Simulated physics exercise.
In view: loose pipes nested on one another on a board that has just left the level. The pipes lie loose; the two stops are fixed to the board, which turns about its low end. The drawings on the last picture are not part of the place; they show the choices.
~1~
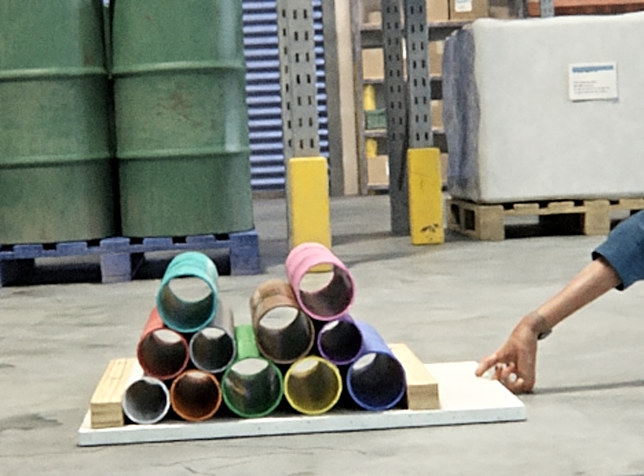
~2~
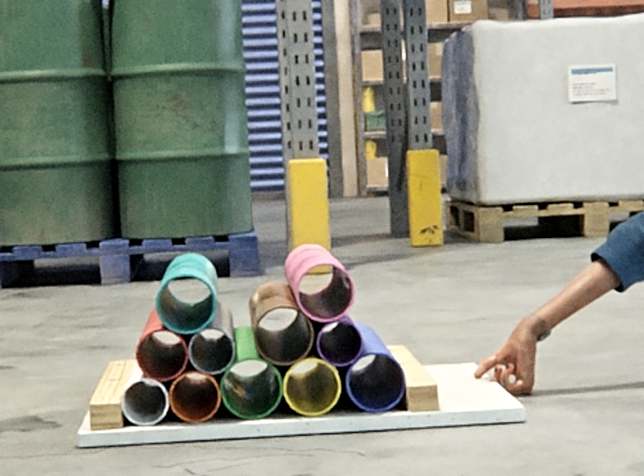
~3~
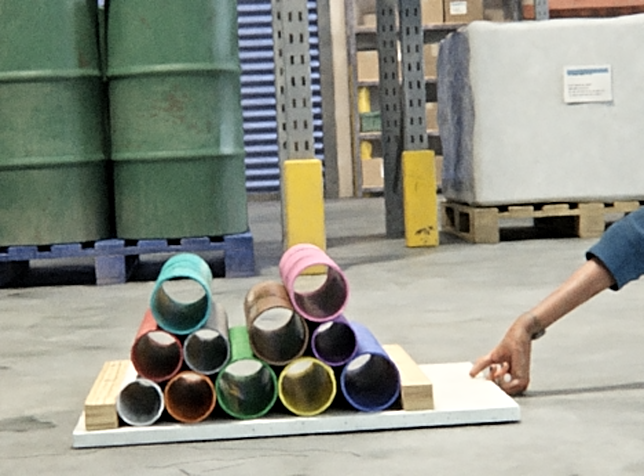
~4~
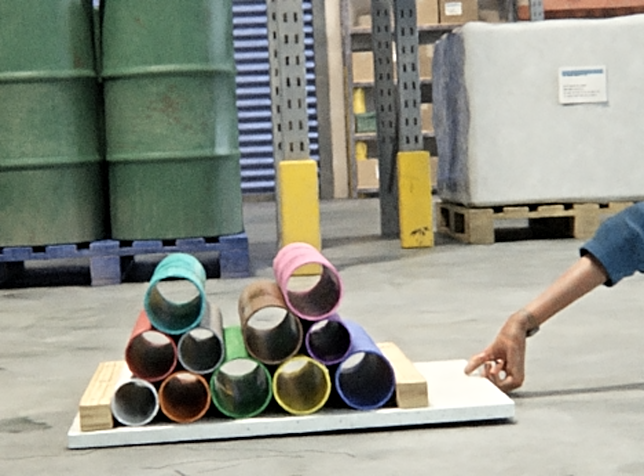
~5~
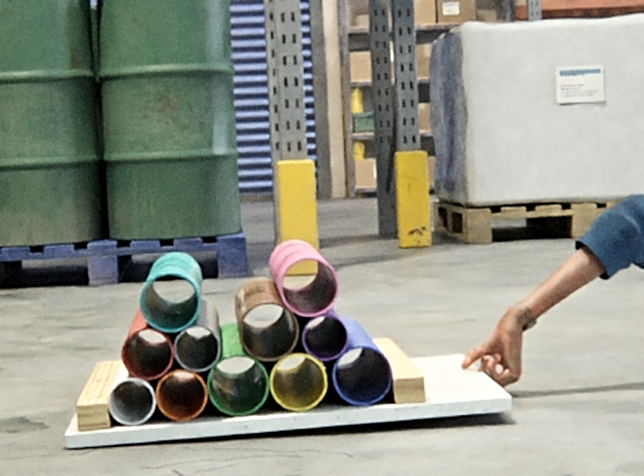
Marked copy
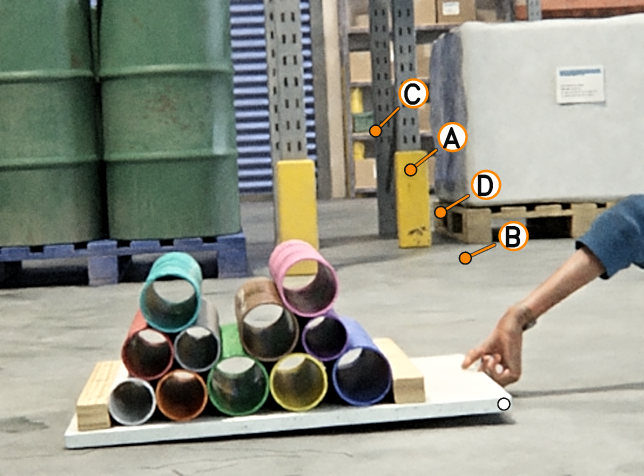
A loose stack of coloured pipes sits between wooden blocks on a white board on a warehouse floor, viewed from the front at a low height. Turquoise and pink pipes top the pile, with green drums behind left and a wrapped white load behind right. The view shifts slightly rightward, then a hand at right lifts the board's end a little, tilting it with the pipes still nested.
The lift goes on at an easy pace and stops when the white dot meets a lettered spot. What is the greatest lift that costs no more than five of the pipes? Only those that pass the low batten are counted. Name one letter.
At most to D.
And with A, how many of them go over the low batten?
The count is six.
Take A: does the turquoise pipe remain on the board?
No.
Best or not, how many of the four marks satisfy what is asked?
The number is two.
On the marked copy, A at (410, 170); B at (465, 258); C at (376, 131); D at (441, 212); the white dot at (504, 404).
With D. Early on, board at 20°.
Further on, board at 28°.
At the end, board at 28°, five over the low batten.
As for the rest, A six over the low batten; B two over the low batten (red, turquoise); C six over the low batten.
